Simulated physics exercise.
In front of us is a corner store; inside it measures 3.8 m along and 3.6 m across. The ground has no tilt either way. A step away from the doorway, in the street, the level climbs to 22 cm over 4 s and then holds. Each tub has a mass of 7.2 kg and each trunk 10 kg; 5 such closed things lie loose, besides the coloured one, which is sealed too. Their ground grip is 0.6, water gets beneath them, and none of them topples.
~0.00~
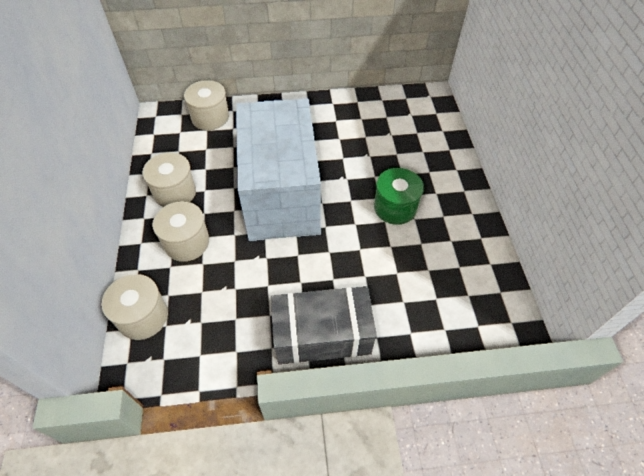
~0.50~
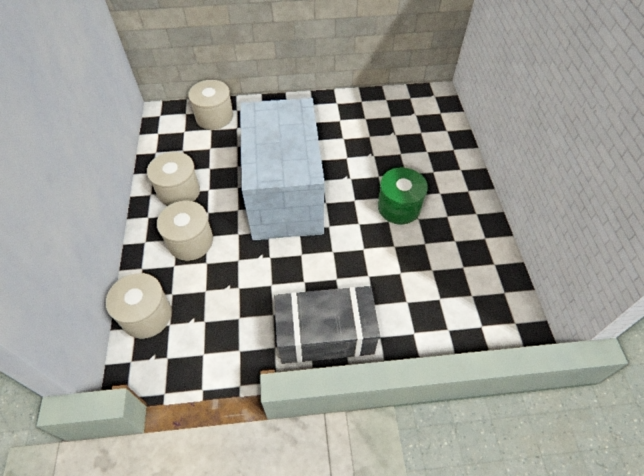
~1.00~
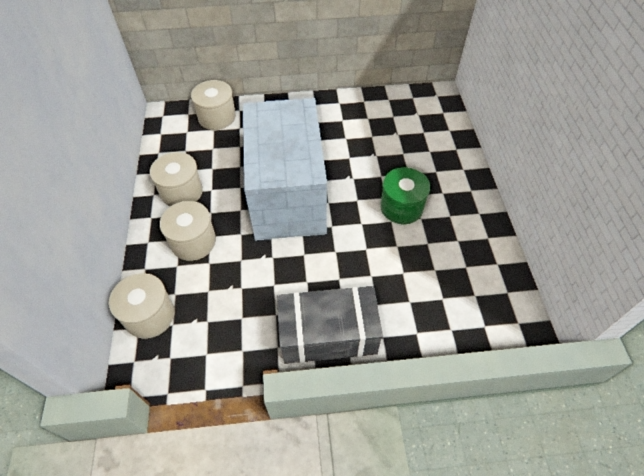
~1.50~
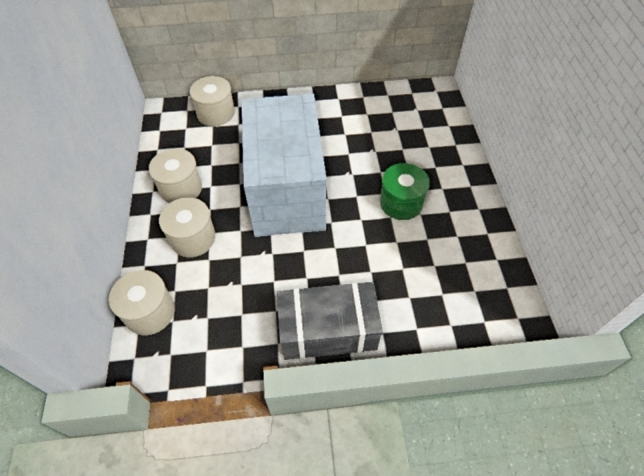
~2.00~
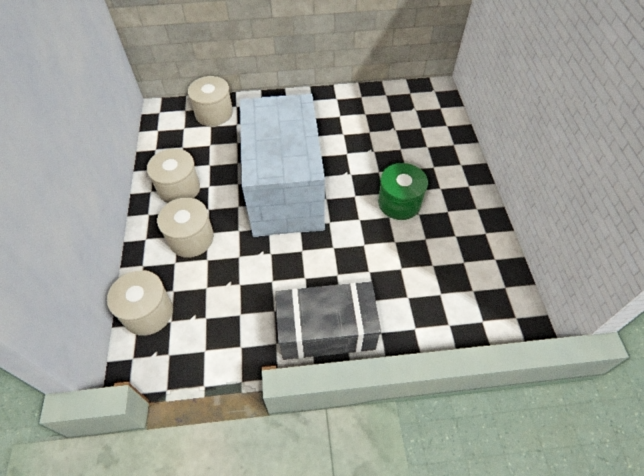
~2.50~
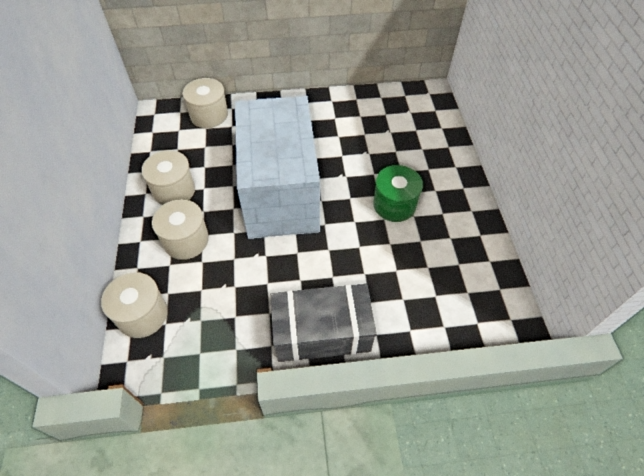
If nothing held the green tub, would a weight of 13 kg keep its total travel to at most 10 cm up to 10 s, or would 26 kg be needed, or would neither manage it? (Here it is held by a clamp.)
I'd say the half-size load is fine.
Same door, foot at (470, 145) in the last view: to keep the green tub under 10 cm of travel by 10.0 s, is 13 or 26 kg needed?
Just the heavy one.
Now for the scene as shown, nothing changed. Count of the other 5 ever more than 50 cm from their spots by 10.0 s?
By my tally, 4.
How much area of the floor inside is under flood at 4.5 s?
Flooded: Near 4.5 m2.
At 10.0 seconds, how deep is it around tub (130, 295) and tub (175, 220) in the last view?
Some 11 cm at the first, some 10 cm at the second.
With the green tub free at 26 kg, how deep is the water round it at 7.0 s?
Close to 2 cm deep.
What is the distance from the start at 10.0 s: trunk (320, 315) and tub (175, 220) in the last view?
One is off by 20 cm, the other by 300 cm, in the order asked.
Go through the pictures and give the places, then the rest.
In the first picture, the green tub at (400, 185), on the bottom; 0.0 m2 under water; 0 of 6 have shifted.
In the second picture, the green tub at (404, 185), on the bottom; water covers 0.0 m2; 0 of 6 have shifted.
In the third picture, the green tub at (407, 185), on the bottom; water covers 0.0 m2; 0 of 6 have shifted.
In the fourth picture, the green tub at (406, 181) rests on the ground; 0.0 m2 under water; 0 of 6 have shifted.
In the fifth picture, the green tub at (404, 181) rests on the ground; 0.0 m2 under water; 0 of 6 have shifted.
In the sixth picture, the green tub at (399, 183), on the bottom; 0.5 m2 under water; 0 of 6 have shifted.
After 3.5 s the green tub would be 0 cm from its start with 13 kg and 0 cm from its start with 26 kg; 0 cm of water round it then.
After 4.5 s the green tub would be 0 cm from its start with 13 kg and 0 cm from its start with 26 kg; 0 cm of water round it then.
After 7.0 s the green tub would be 0 cm from its start with 13 kg and 0 cm from its start with 26 kg; 2 cm of water round it then.
After 10.0 s the green tub would be 0 cm from its start with 13 kg and 0 cm from its start with 26 kg; 7 cm of water round it then.
